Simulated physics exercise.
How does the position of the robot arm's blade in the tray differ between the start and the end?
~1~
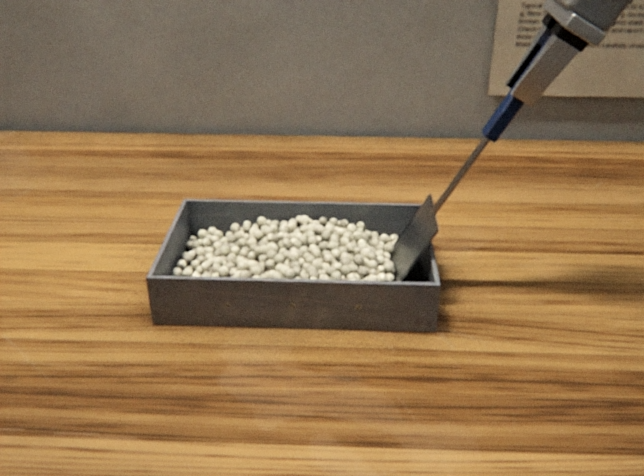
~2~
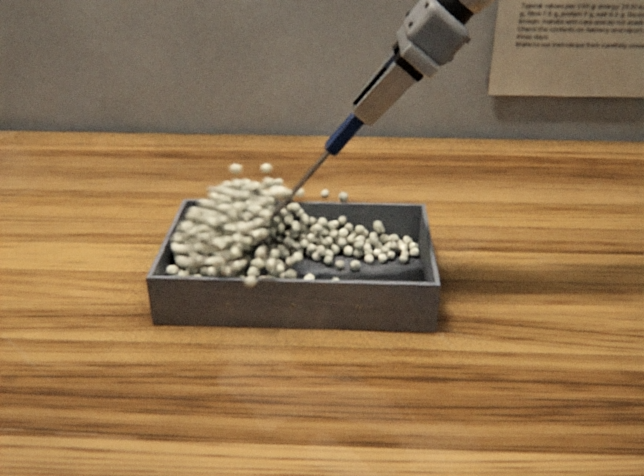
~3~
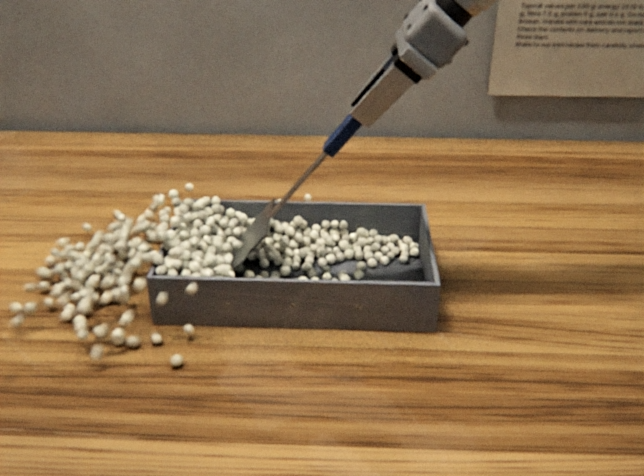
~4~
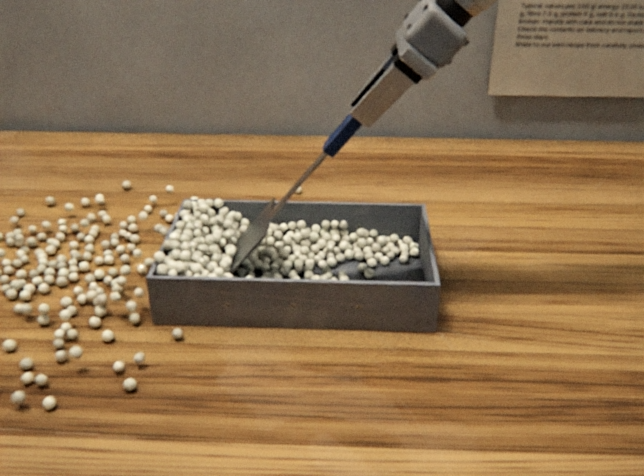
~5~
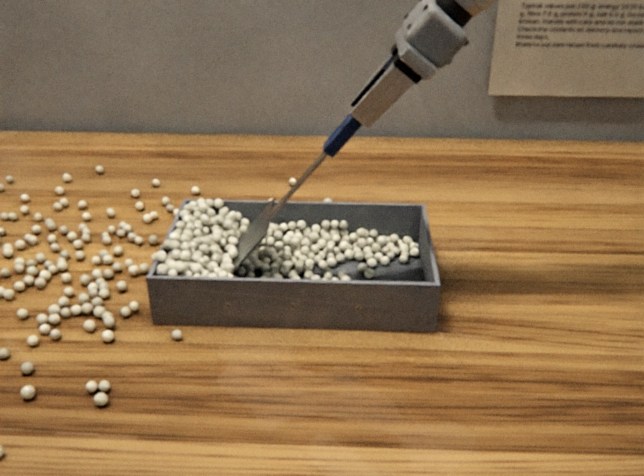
At the start the blade is at the right end of the tray. By the end it is farther left, resting among the beads a little left of the tray's middle.
